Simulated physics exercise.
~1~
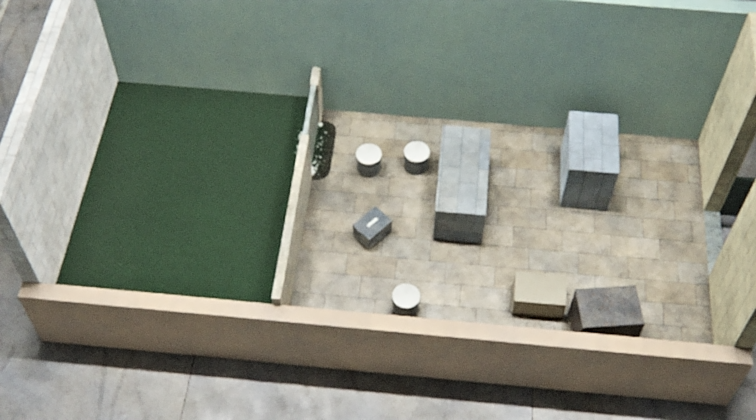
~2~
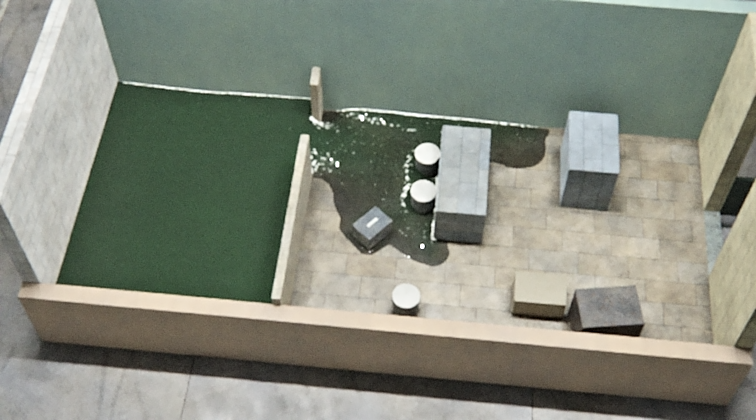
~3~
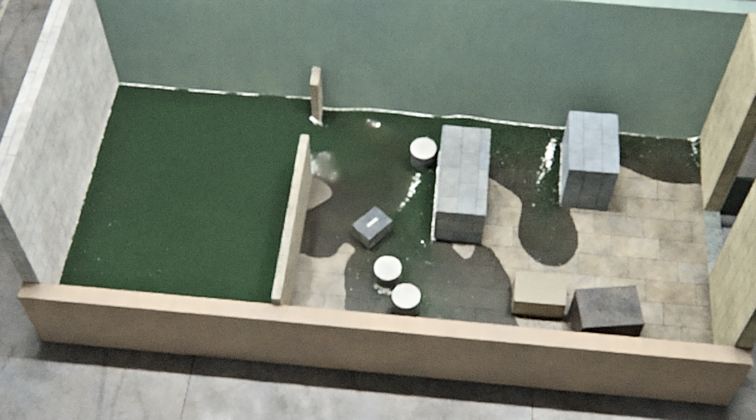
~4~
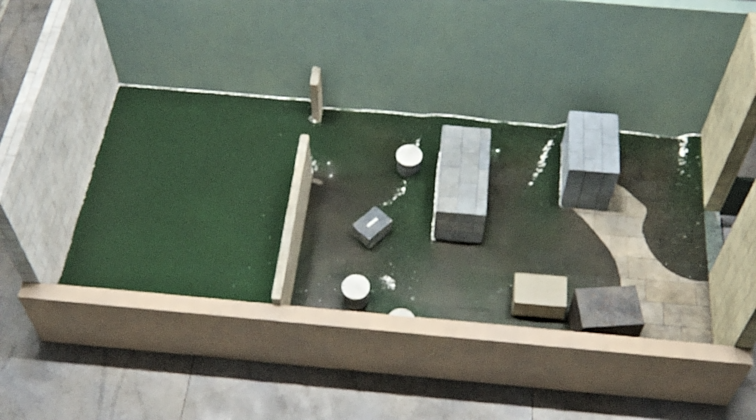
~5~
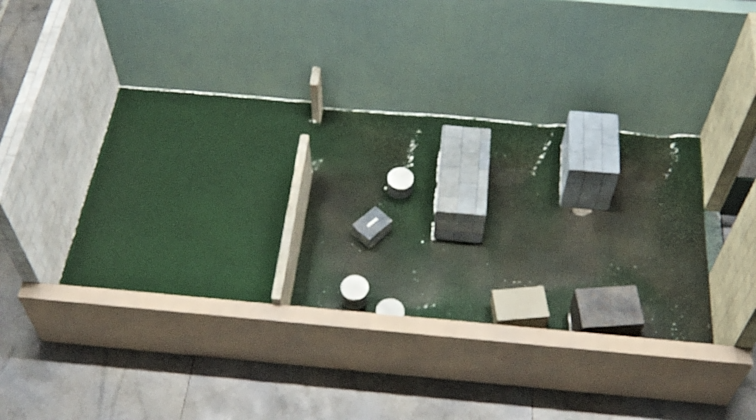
Dark green water bursts through the doorway in the partition on the left and spreads over the pale tiled floor. It pushes two white round tubs rightward against a long grey block, while a third stays put near the front wall. As the flood reaches around the blocks toward the right side, one tub drifts back left and toward the front. The dry patch at the right shrinks, and the other tubs shift too. Finally water covers nearly the whole floor, the tan box has slid slightly left, and all the tubs remain upright.
